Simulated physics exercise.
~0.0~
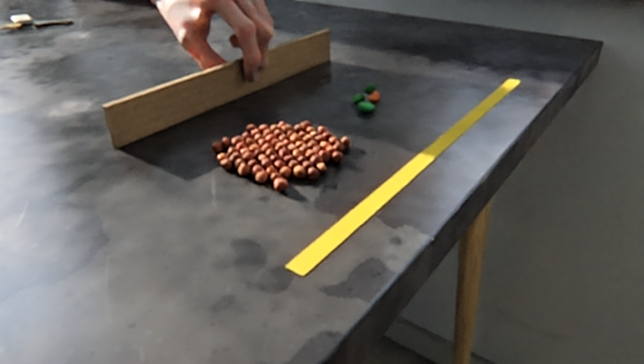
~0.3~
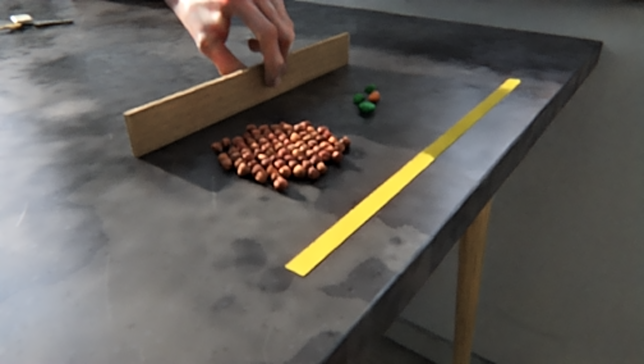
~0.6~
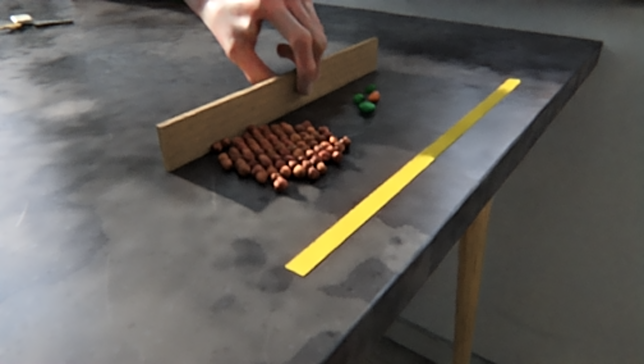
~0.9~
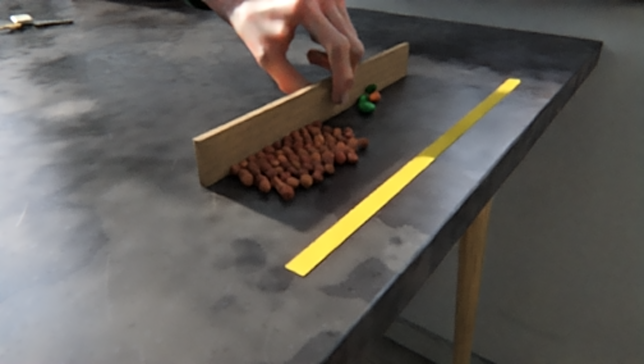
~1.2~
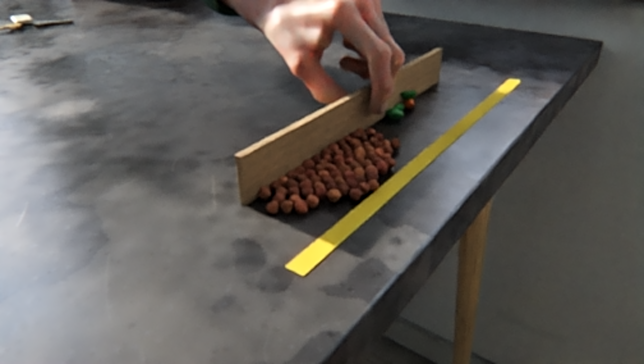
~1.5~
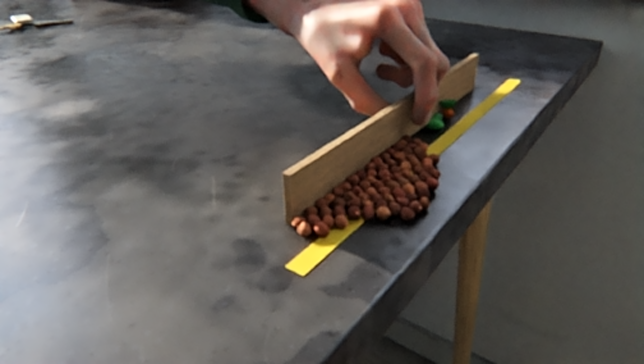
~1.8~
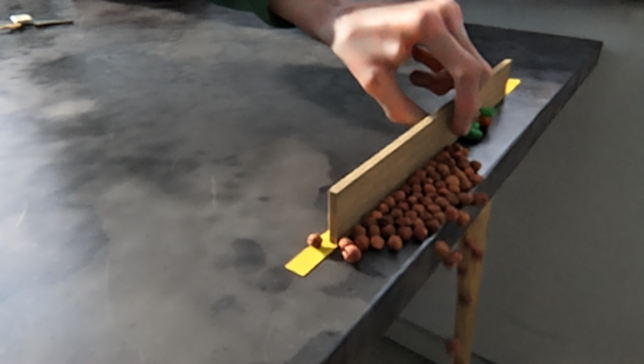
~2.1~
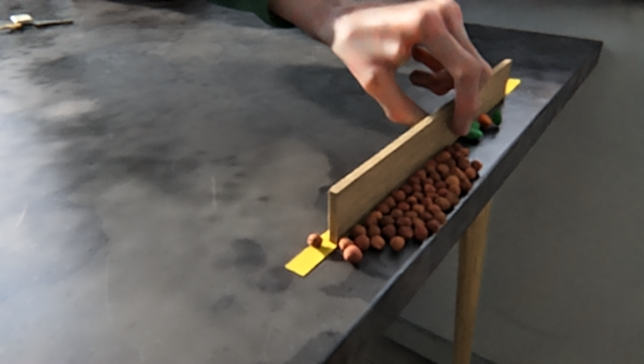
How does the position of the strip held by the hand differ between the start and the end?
At the start it stands behind the brown pieces, well to the left of the yellow tape. By the end it has moved right and stands at the tape, close to the table edge.
